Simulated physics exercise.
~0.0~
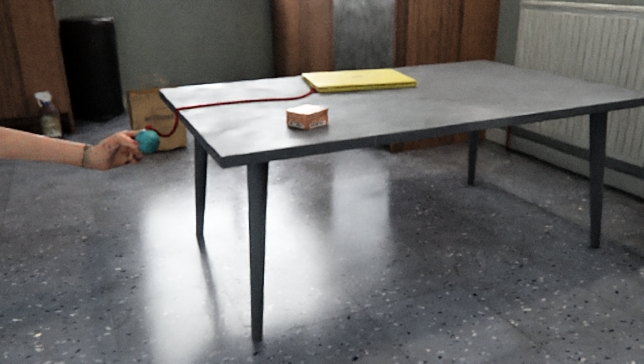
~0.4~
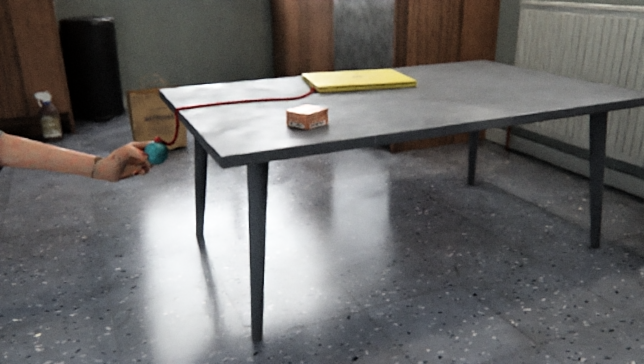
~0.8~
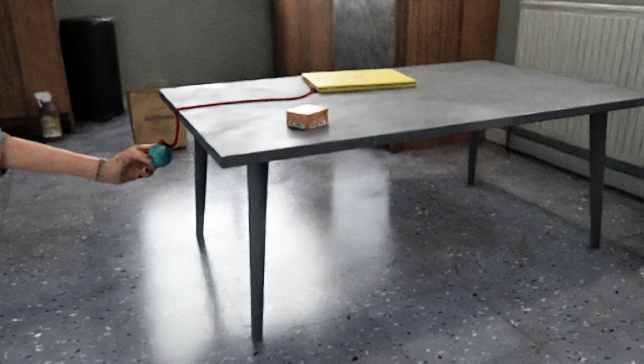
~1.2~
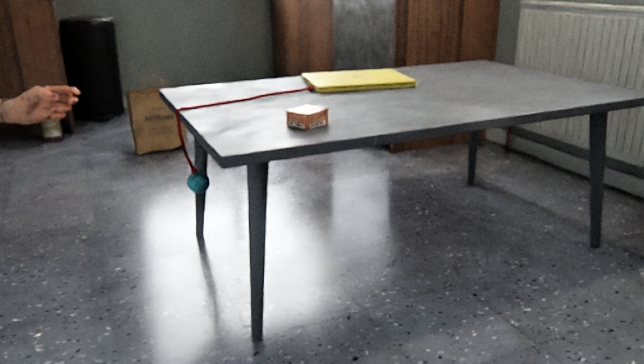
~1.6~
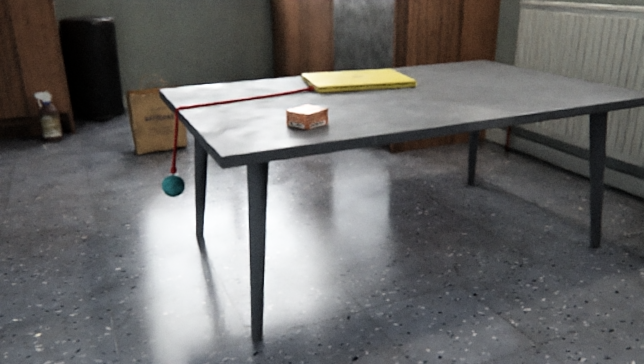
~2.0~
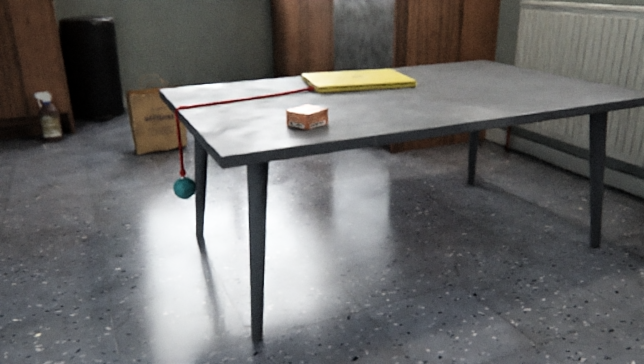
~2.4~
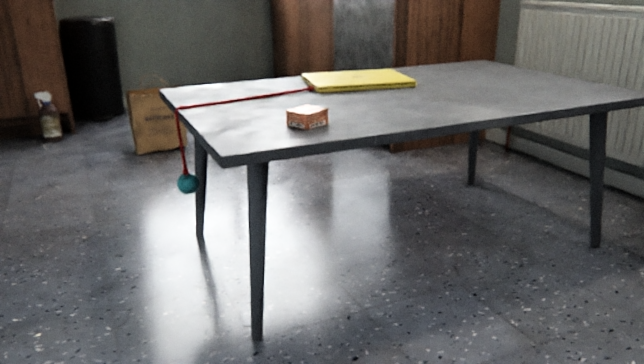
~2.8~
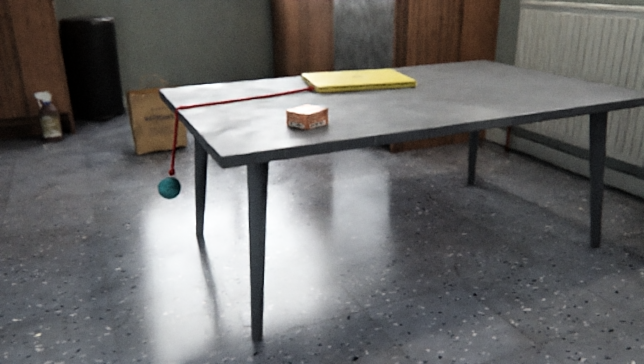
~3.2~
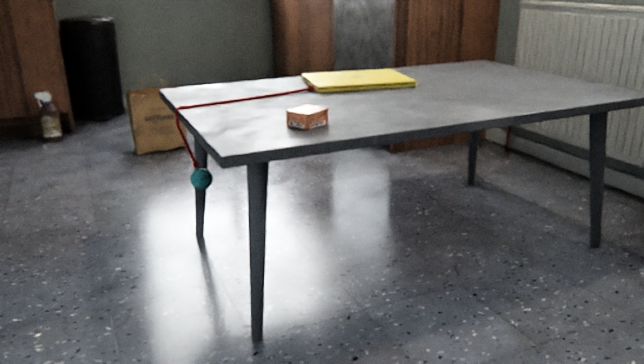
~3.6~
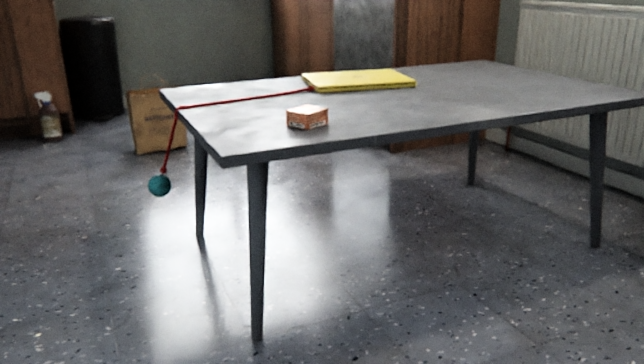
Turquoise ball on a red cord slipping from a hand and swinging beside a table, still dangling above the floor.
